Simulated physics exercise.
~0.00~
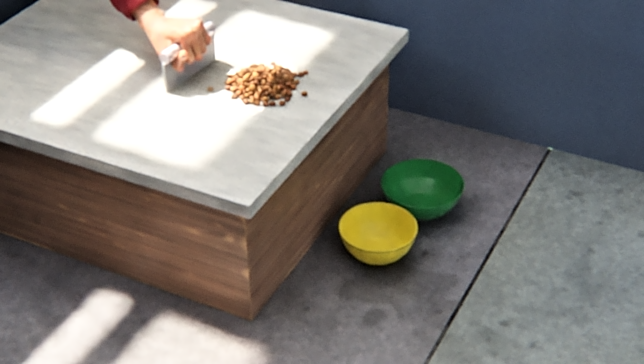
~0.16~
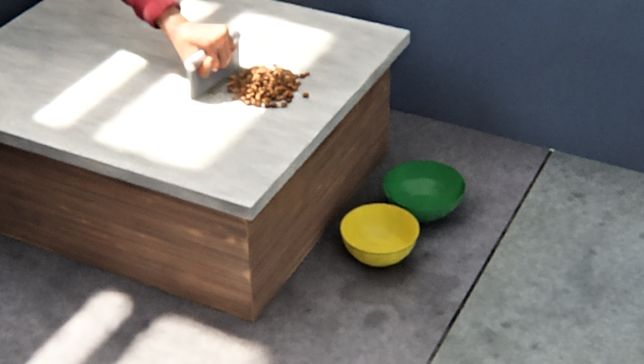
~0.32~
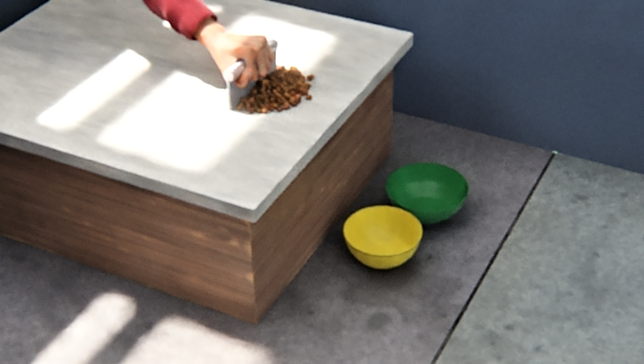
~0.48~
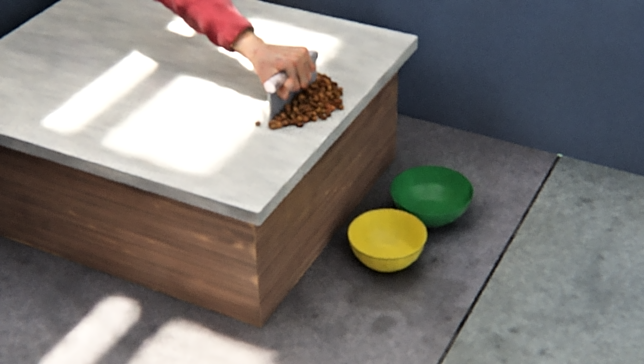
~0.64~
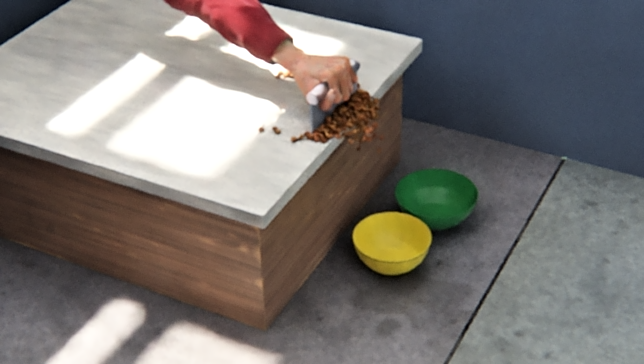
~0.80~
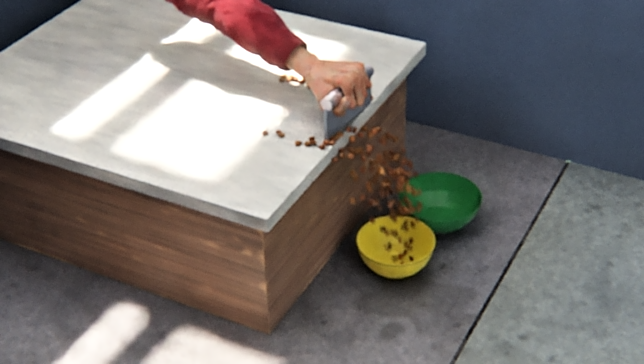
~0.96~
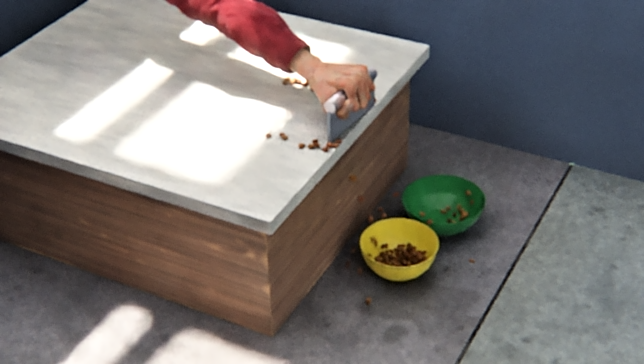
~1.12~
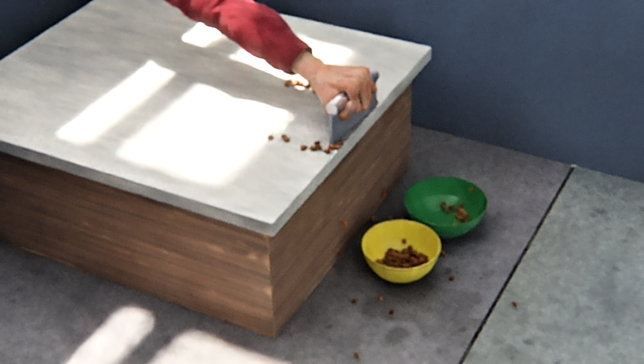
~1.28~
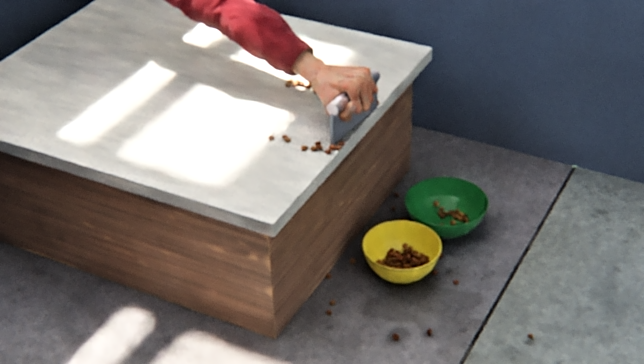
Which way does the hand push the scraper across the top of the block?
The hand pushes the scraper to the right, toward the edge above the bowls.
